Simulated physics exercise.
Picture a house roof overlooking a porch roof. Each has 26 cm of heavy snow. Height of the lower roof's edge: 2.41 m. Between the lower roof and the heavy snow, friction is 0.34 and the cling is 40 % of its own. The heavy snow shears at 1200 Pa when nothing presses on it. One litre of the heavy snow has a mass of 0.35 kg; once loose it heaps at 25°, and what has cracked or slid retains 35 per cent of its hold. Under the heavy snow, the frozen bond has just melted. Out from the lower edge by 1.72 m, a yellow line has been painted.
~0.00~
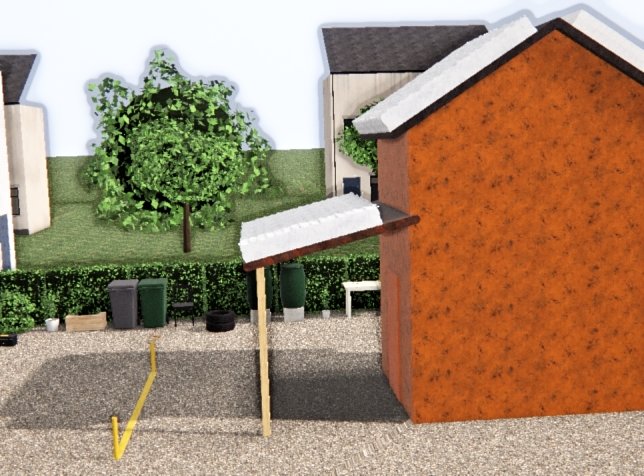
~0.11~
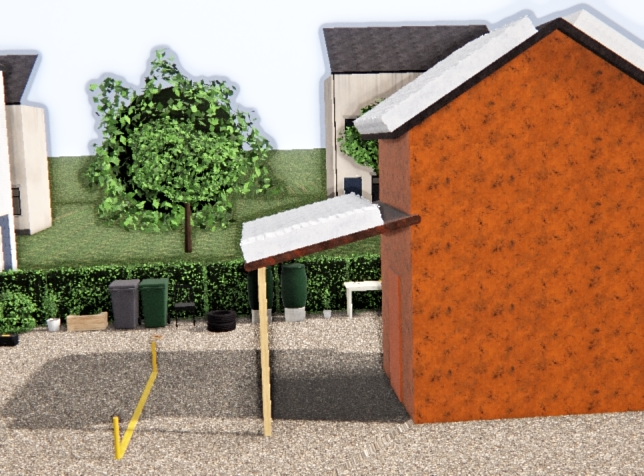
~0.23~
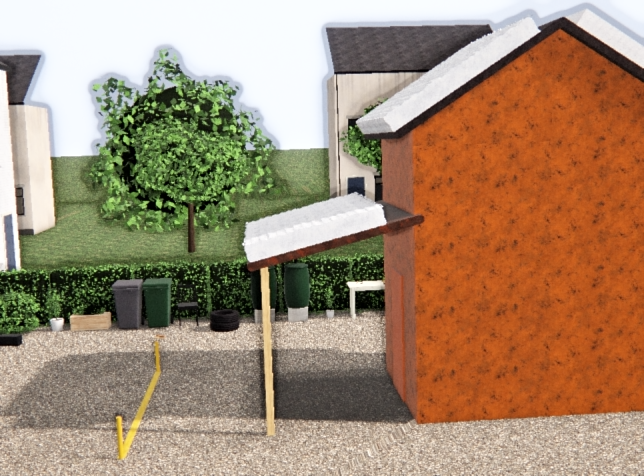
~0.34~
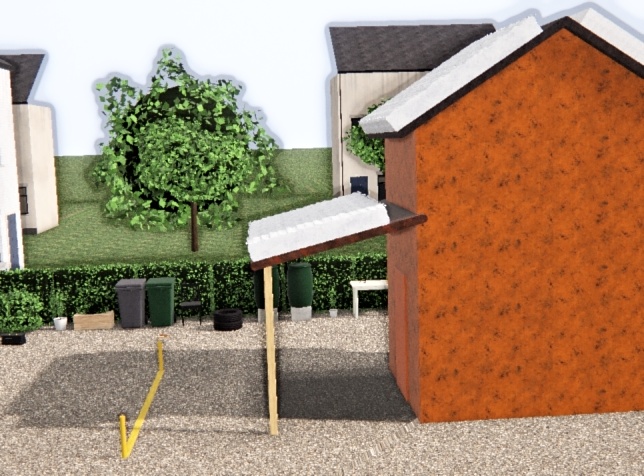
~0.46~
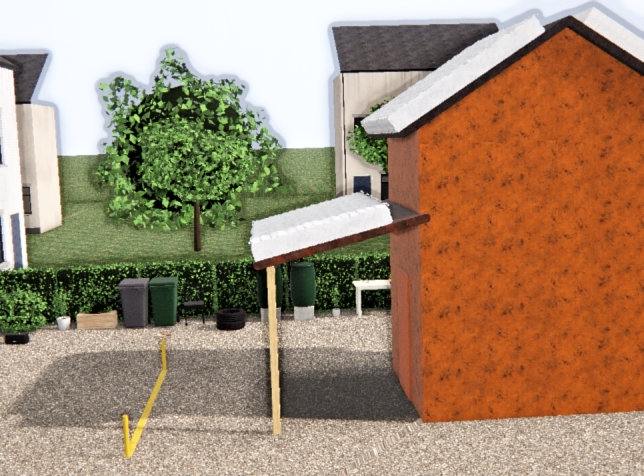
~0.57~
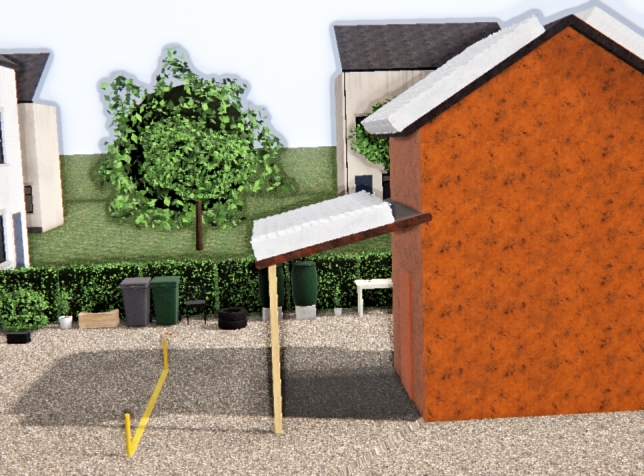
Snow lies on the roofs of an orange house and its porch, barely shifting at all.
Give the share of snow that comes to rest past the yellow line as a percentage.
Roughly 0 percent.
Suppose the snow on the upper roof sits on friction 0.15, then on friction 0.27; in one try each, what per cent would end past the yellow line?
In turn about 5 %, 1 %.
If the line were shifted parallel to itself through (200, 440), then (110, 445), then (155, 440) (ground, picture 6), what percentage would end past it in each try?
0 %, then 0 %, then 0 %.
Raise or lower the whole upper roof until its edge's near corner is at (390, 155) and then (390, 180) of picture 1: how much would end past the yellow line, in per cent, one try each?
Around 0 percent, then around 0 percent.
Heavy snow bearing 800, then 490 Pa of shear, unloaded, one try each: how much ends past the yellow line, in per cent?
In turn about 0 %, 4 %.
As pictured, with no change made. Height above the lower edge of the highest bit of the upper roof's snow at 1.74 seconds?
At that moment the top of the snow is about 2.6 m above the lower edge.
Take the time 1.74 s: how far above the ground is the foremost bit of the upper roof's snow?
About 3.2 m.
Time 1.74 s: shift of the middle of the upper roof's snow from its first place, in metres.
I'd say close to 1.0 m.
After 1.11 s, none is below the lower edge and 0 % is past the line.
After 1.74 s, none is below the lower edge and 0 % is past the line.
After 2.37 s, none is below the lower edge and 0 % is past the line.
After 3.00 s, none is below the lower edge and 0 % is past the line.
After 4.00 s, none is below the lower edge and 0 % is past the line.
